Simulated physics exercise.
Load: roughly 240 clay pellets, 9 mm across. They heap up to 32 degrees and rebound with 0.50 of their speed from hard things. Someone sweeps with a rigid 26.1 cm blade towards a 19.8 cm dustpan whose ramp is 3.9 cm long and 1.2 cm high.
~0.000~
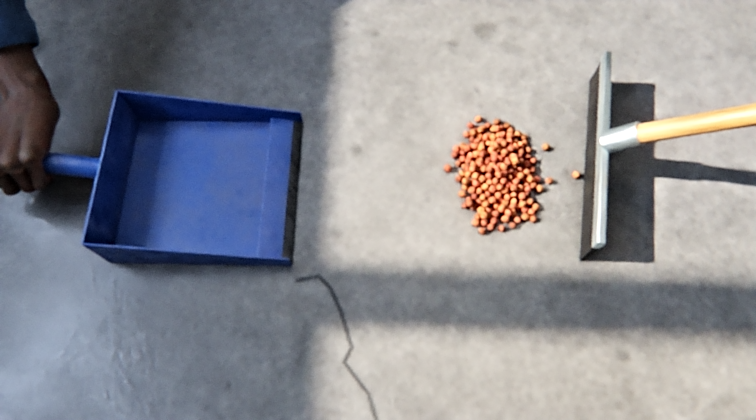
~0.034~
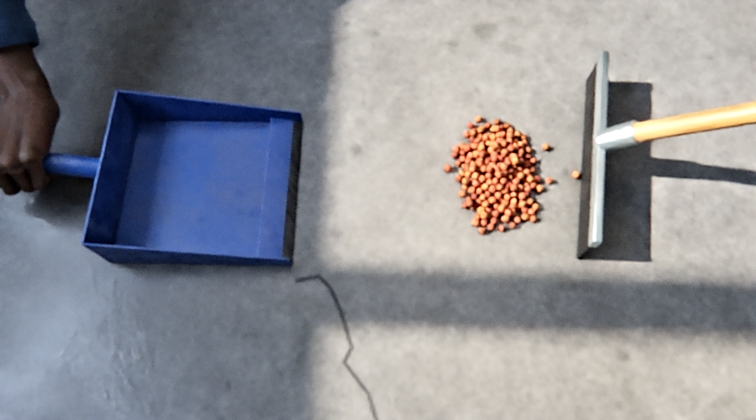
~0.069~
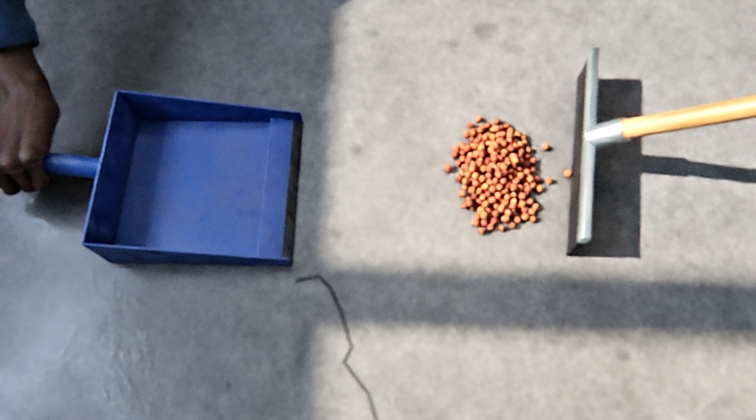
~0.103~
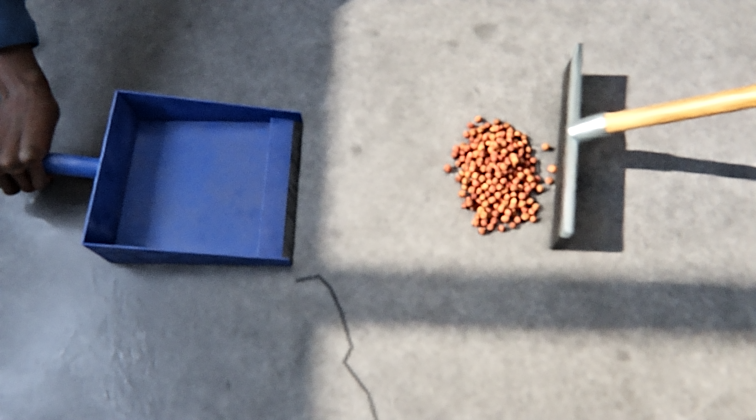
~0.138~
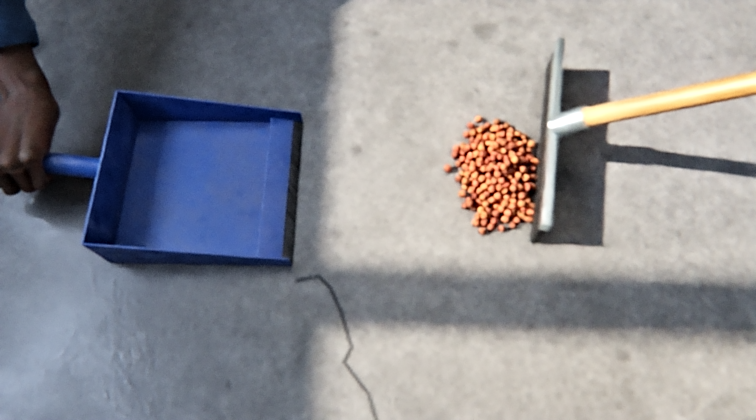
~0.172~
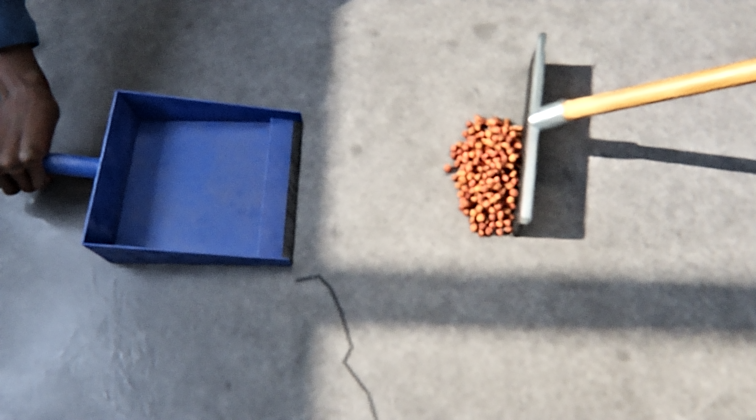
The video shows a hand holding a blue dustpan still on a grey floor while a rigid blade on a wooden handle slides left, meets a heap of small reddish-brown pellets, and pushes its right side inward.
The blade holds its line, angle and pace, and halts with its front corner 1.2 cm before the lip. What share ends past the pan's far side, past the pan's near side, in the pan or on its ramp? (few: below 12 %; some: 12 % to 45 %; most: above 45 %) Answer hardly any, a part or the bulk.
Far side: The bulk, near side: Hardly any, pan: A part.
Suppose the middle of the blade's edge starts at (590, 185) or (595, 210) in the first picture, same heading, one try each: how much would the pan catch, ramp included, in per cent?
Some 25 and 20 per cent.
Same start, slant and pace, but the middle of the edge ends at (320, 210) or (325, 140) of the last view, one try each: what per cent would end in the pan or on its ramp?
Some 30 and 35 per cent.
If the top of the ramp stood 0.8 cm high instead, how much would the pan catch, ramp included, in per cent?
It would be near 20 per cent.
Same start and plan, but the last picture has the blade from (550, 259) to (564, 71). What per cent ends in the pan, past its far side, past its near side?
Pan 10, far 10, near 10.
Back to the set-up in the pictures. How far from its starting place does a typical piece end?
Roughly 30 cm.
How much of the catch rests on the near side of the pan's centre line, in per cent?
Some 0 per cent.
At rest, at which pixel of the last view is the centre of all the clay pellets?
Around (295, 111).
After 0.37 s, middle of the blade 16 cm from the lip; 0 % over the lip, far side 25 %, near side 0 %.
After 0.50 s, middle of the blade 8 cm from the lip; 0 % over the lip, far side 45 %, near side 0 %.
After 0.77 s, middle of the blade 3 cm from the lip; 20 % over the lip, far side 50 %, near side 0 %.
At rest (1.2 s), far side 50 %, near side 0 %, pan 20 %, in front of the lip or behind the blade 25 %.
